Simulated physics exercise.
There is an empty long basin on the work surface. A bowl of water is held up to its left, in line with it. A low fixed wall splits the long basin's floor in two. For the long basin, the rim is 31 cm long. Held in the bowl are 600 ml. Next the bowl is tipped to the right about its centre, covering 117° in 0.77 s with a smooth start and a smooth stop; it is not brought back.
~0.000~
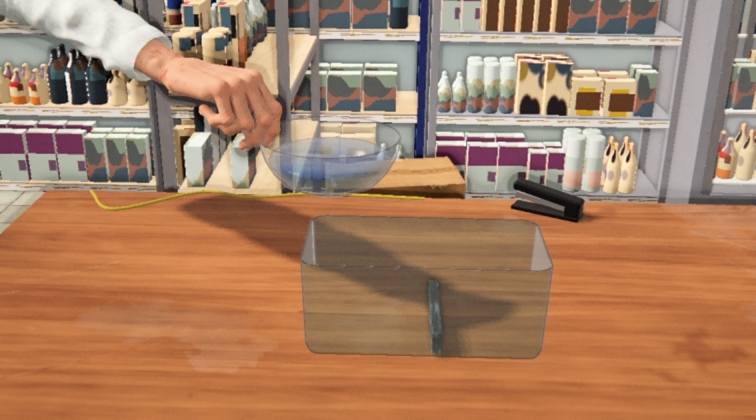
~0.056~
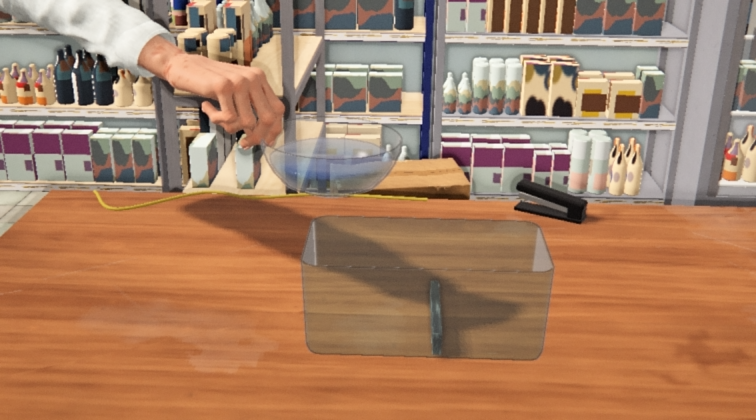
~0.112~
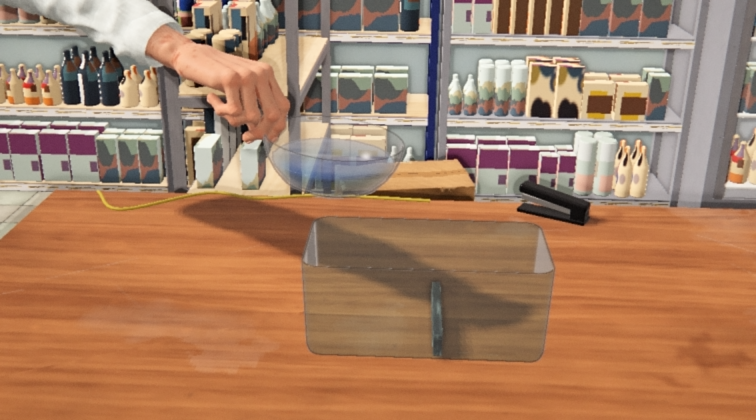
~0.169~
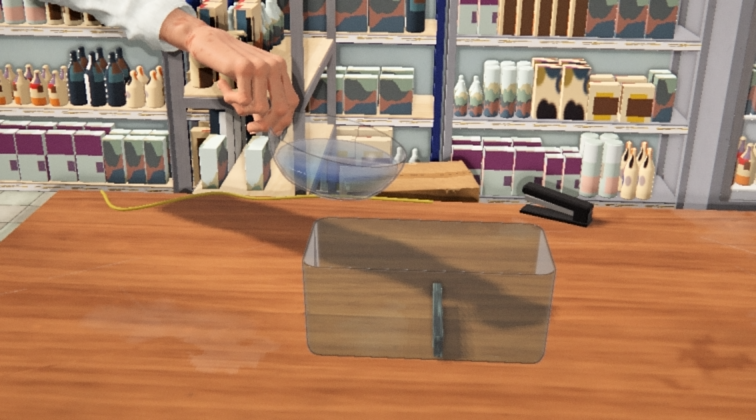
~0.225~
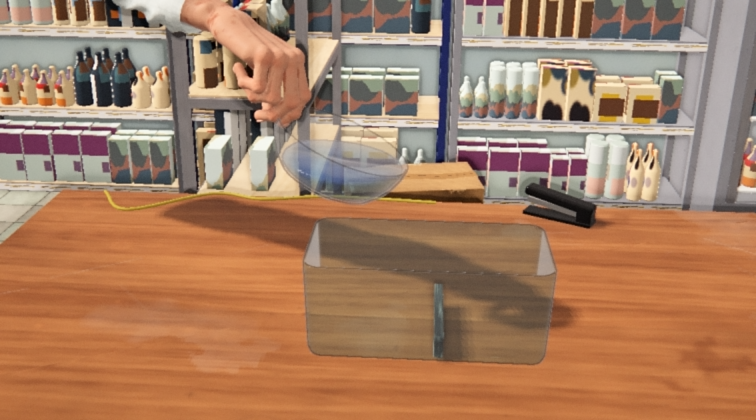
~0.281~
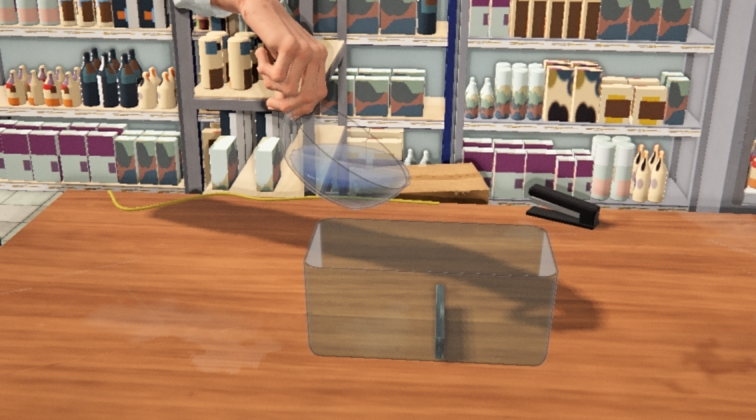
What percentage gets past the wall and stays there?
About 37 per cent.
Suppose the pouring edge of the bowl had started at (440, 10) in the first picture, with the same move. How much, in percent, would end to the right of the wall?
It would then come to around 60 percent.
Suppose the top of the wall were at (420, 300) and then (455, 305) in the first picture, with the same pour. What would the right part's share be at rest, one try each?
In order, 55 and 20 per cent.
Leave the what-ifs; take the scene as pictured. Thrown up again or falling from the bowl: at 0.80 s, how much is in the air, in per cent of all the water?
About 4 % of the total.
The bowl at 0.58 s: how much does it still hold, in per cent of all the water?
4 %.
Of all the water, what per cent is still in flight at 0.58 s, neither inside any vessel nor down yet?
9 %.
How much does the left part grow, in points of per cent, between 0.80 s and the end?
1 %.
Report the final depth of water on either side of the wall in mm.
Some 14 mm on the left and 12 mm on the right.
By 0.58 s the tilt is 100° and 4 per cent is still to pour, 55 is left of the wall and 32 right of it.
By 0.80 s the tilt is 117° and 0 per cent is still to pour, 60 is left of the wall and 37 right of it.
By 1.02 s the tilt is 117° and 0 per cent is still to pour, 61 is left of the wall and 37 right of it.
By 1.27 s the tilt is 117° and 0 per cent is still to pour, 61 is left of the wall and 37 right of it.
At rest 61 per cent lies left of the wall, 37 right of it and 2 outside.
